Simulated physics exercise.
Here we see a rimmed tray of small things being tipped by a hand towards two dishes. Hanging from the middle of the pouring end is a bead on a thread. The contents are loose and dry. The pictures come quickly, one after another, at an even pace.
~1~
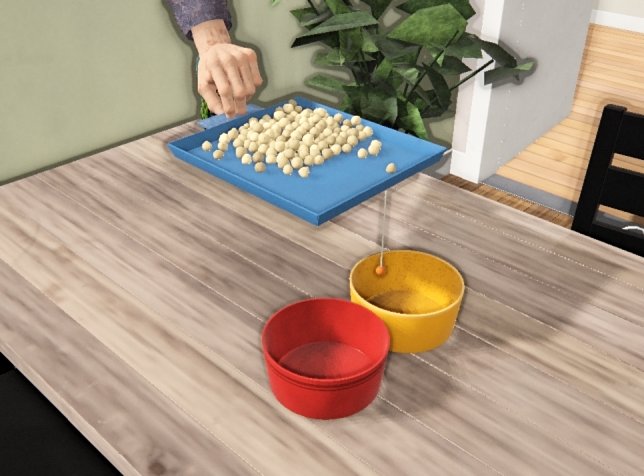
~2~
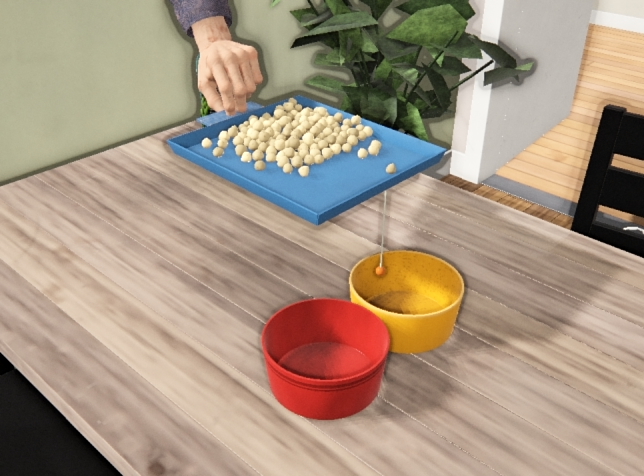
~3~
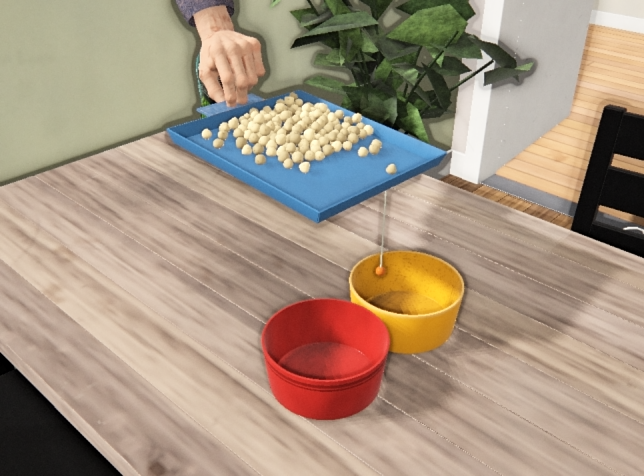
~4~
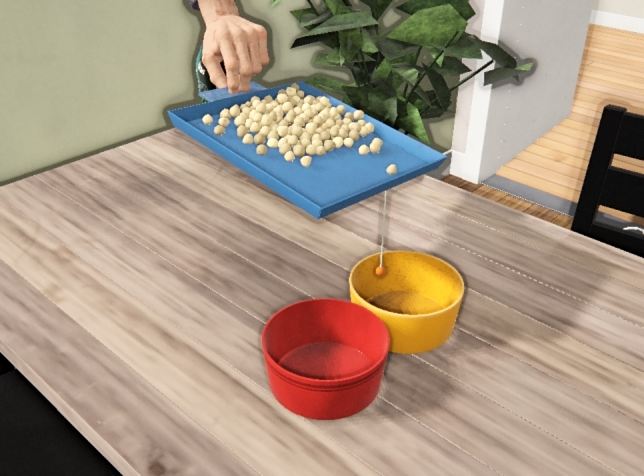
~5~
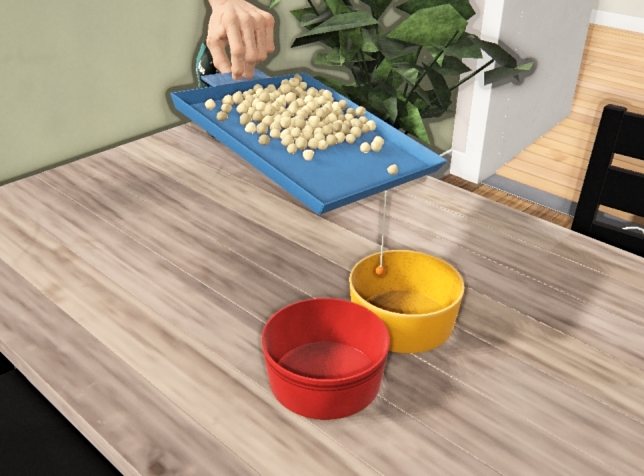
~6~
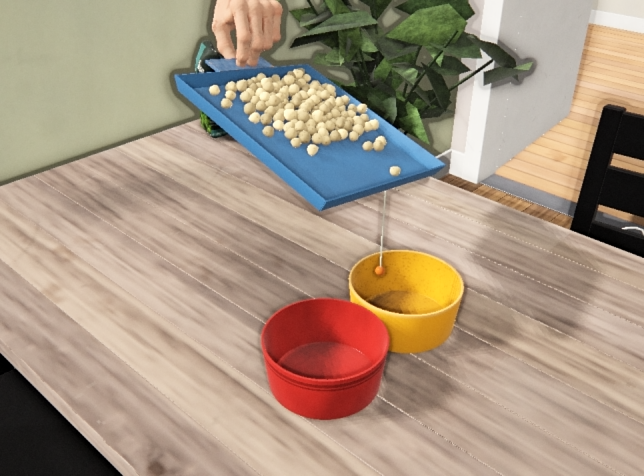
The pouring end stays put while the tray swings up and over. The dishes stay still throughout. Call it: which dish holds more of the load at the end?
The right one holds more.
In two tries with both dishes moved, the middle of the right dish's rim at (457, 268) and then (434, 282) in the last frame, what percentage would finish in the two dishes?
First case around 70 %, second case around 50 %.
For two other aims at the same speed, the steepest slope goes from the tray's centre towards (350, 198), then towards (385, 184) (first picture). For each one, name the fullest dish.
The leftmost dish, then the rightmost dish.
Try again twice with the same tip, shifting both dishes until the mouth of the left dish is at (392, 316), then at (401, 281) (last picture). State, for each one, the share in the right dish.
In the first position around 70 percent, in the second around 50 percent.
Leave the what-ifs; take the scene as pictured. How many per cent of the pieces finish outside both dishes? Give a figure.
60 per cent.
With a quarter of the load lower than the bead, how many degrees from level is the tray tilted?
Near 70 degrees.
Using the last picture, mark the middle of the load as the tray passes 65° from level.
(411, 156).
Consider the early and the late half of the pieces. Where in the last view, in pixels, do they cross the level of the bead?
It goes through near (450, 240) first, then near (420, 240).
Shortly afterwards, tray tipped steeply; the bulk on the tray; only a few in the right dish; a little outside both; a little in the air.
Next, tray tipped past a quarter turn; a little on the tray; near a third in the right dish; near half outside both; a little in the air.
Some moments later, tray tipped past a quarter turn; near a third in the right dish; near two thirds outside both.
In the end, tray tipped past a quarter turn; none at all in the left dish; near a third in the right dish; near two thirds outside both.
